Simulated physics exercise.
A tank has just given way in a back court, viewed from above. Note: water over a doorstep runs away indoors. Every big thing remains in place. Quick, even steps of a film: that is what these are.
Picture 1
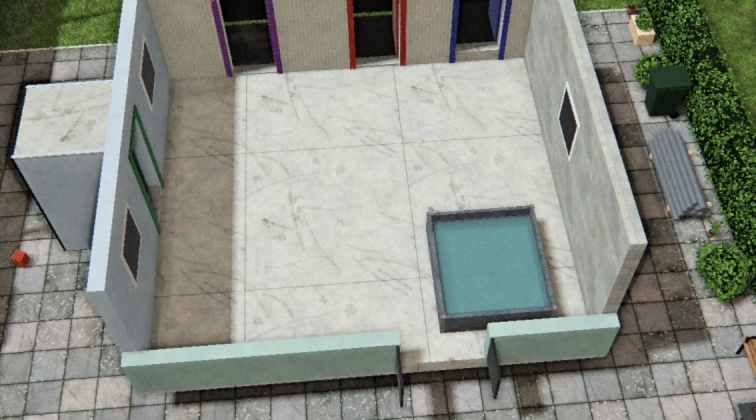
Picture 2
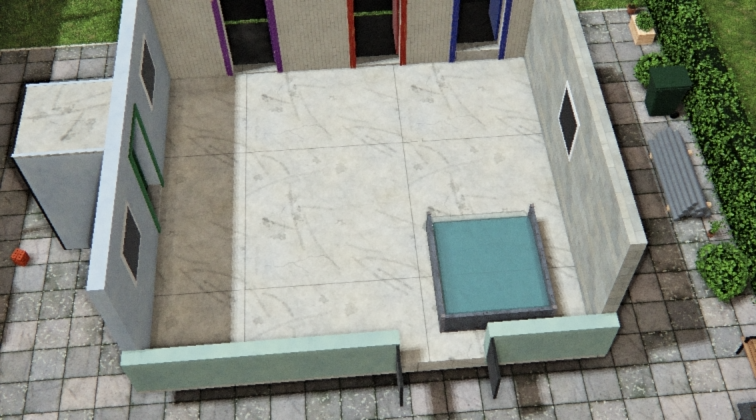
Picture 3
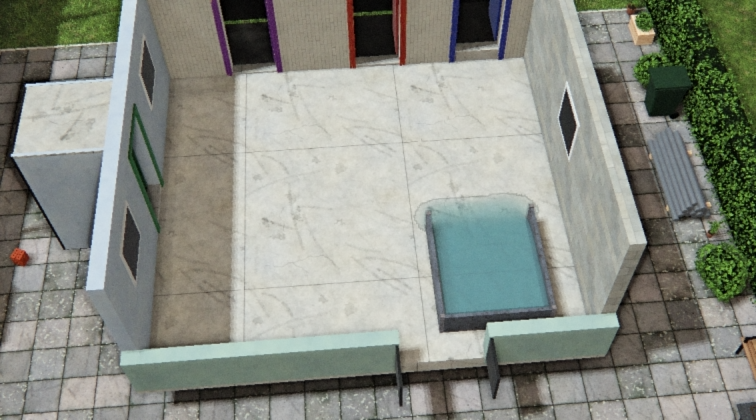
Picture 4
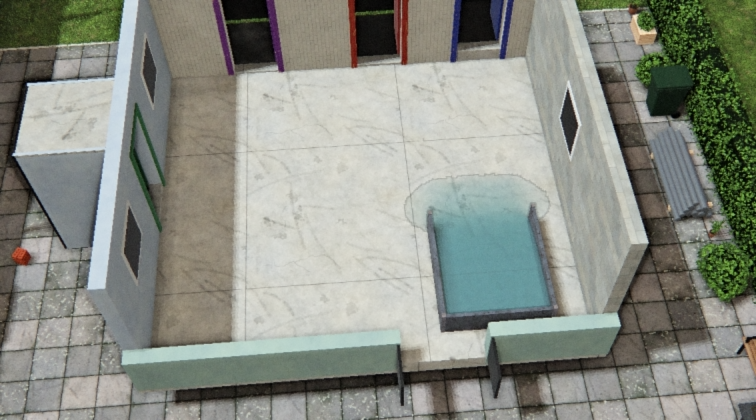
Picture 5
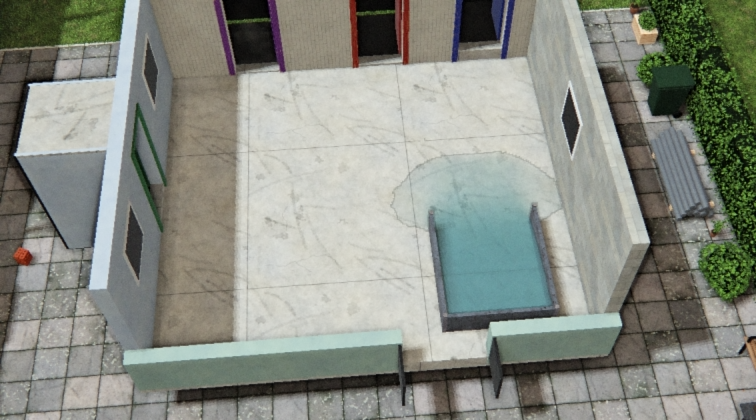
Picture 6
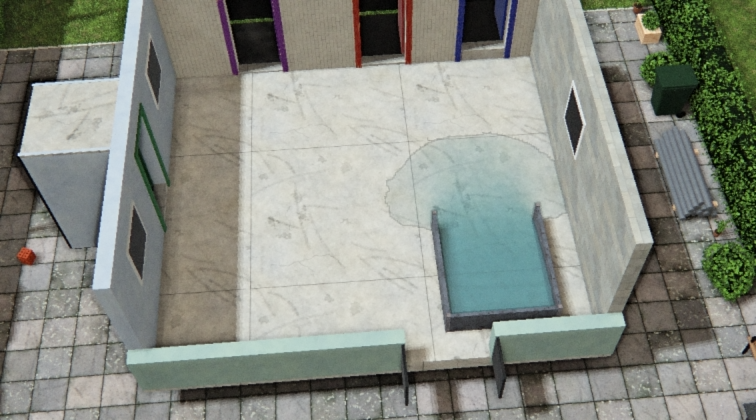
In a walled court, a tank's far side opens and water spreads across the pale floor.
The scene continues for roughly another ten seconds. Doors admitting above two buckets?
In order: The green door copes honestly; the red door gets overwhelmed honestly; the purple door copes honestly; the blue door copes honestly.
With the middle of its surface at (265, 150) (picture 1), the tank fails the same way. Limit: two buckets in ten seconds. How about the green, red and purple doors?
Result - green door: Short of the limit, red door: Short of the limit, purple door: Past the limit.
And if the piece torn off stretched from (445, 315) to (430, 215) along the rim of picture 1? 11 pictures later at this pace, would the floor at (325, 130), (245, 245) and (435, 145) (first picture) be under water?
Following the listed order, the three come out not reached, reached by the spill and not reached.
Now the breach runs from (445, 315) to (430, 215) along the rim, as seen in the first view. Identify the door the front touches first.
I'd go with the door marked green.
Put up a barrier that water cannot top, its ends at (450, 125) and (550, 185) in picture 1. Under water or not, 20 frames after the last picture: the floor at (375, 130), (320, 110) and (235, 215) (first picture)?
Taking the points in turn, they are inundated, inundated and high and dry.
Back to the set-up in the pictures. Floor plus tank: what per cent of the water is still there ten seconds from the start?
My figure: Some 96 per cent.
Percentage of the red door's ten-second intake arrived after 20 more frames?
Around 45 percent.
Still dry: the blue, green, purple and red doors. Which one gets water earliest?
That would be the blue door.
A moment on, water covers 25 % of the floor; the green door not reached, the red door not reached, the purple door not reached, the blue door not reached.
Next, water covers 35 % of the floor; the green door not reached, the red door wet at the sill, nothing in, the purple door not reached, the blue door wet at the sill, nothing in.
Then, water covers 40 % of the floor; the green door not reached, the red door over two buckets in, the purple door not reached, the blue door wet at the sill, nothing in.
Later, water covers 50 % of the floor; the green door not reached, the red door over two buckets in, the purple door wet at the sill, nothing in, the blue door wet at the sill, nothing in.
In the end, water covers 90 % of the floor; the green door wet at the sill, nothing in, the red door over two buckets in, the purple door under two buckets in, the blue door wet at the sill, nothing in.
